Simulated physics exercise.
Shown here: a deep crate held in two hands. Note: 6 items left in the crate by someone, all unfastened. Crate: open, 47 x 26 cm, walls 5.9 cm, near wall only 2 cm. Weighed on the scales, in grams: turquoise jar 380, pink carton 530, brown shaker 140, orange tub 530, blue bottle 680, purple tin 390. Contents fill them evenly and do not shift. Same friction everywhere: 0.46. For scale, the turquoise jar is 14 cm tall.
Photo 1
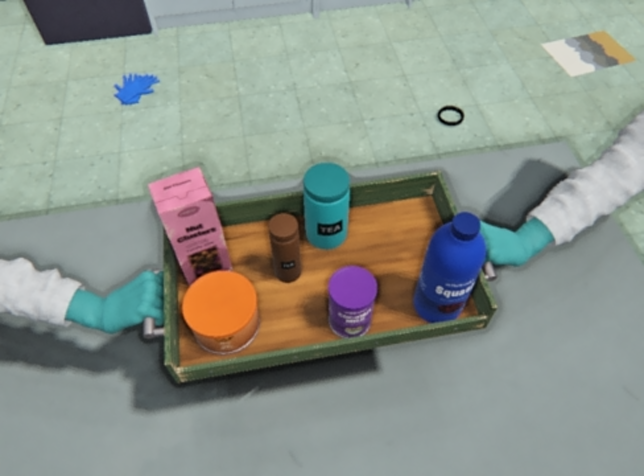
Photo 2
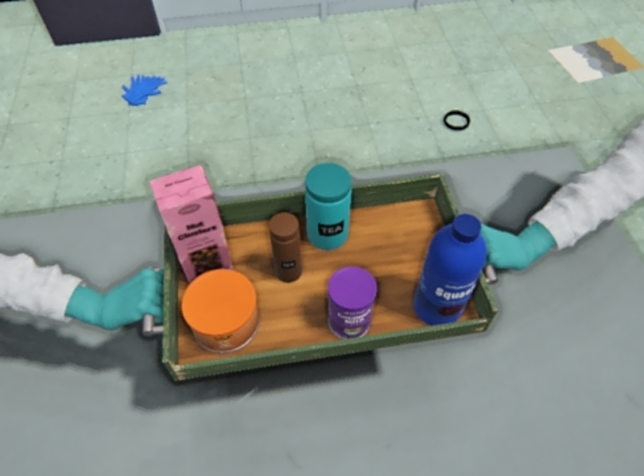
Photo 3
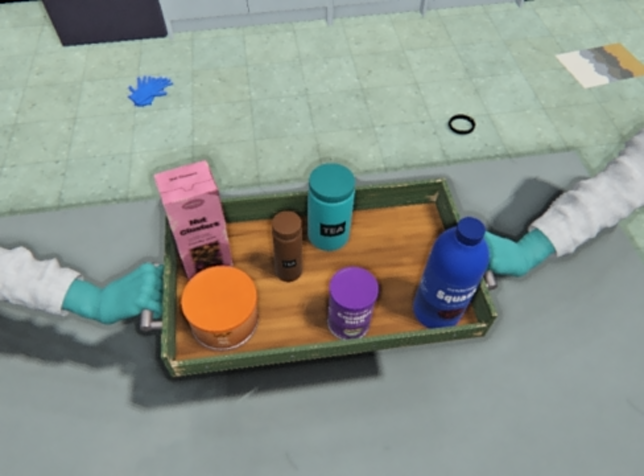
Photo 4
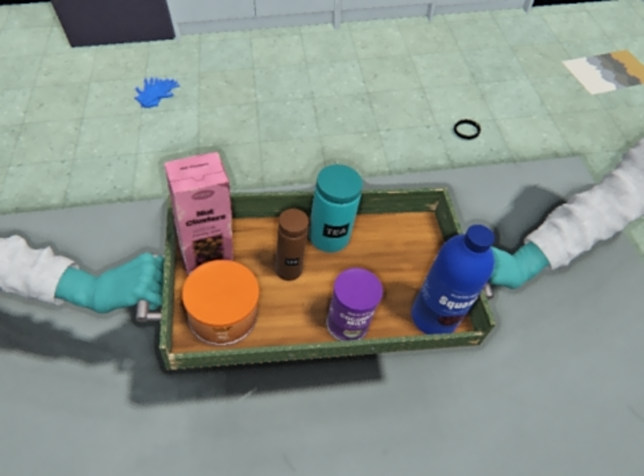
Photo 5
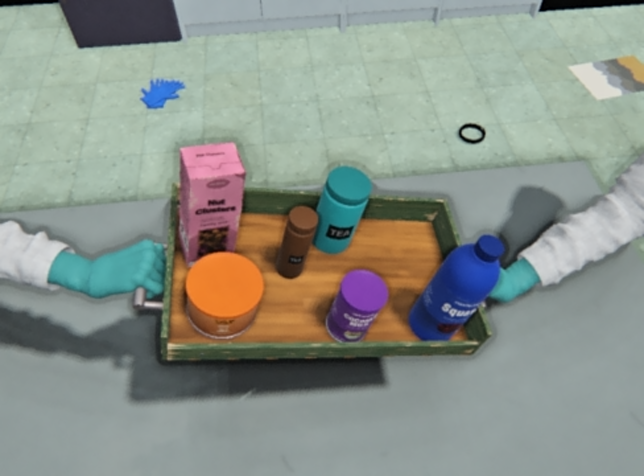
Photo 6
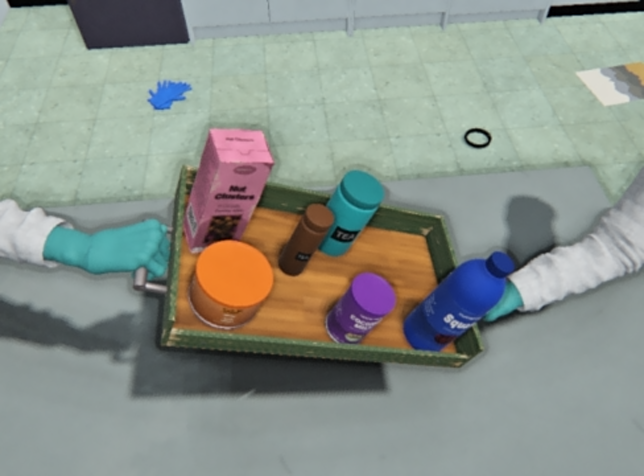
Above a gray surface beside a pale green tiled floor, two teal-gloved hands hold a green-edged wooden crate of six containers nearly level, then tilt it steadily right side down, the containers leaning with it.
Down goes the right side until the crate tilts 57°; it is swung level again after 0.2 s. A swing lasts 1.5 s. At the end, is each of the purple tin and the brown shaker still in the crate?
At the end, purple tin: In. Brown shaker: In.
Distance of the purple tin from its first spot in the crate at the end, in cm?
About 17 cm.
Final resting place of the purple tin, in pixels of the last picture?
Close to (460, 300).
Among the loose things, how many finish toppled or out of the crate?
I make it 3.
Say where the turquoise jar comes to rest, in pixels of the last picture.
Near (433, 200).
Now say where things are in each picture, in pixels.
Crate level; purple tin (351, 304); brown shaker (286, 250), in the first picture.
Crate level; orange tub (223, 312); blue bottle (451, 270), in the second picture.
Crate tipped 2°, right side down; turquoise jar (330, 209); pink carton (197, 226), in the third picture.
Crate tipped 7°, right side down; orange tub (222, 303); blue bottle (455, 280), in the fourth picture.
Crate tipped 13°, right side down; turquoise jar (339, 212); pink carton (209, 209), in the fifth picture.
Crate tipped 22°, right side down; purple tin (359, 311); brown shaker (305, 241), in the sixth picture.
Then, 0.40 s on from there, crate tipped 47°, right side down; blue bottle now out of the crate; brown shaker on its side near (392, 294); purple tin moved 12 cm near (411, 339).
Then, 1.20 s on from there, crate tipped 56°, right side down; brown shaker on its side near (379, 297); purple tin moved 17 cm near (414, 357); pink carton on its side.
In the end, out of the crate, blue bottle; toppled in the crate, pink carton and brown shaker; not toppled but over 5 cm from the start, turquoise jar, orange tub and purple tin. In the last view, purple tin near (460, 300), brown shaker near (418, 249).
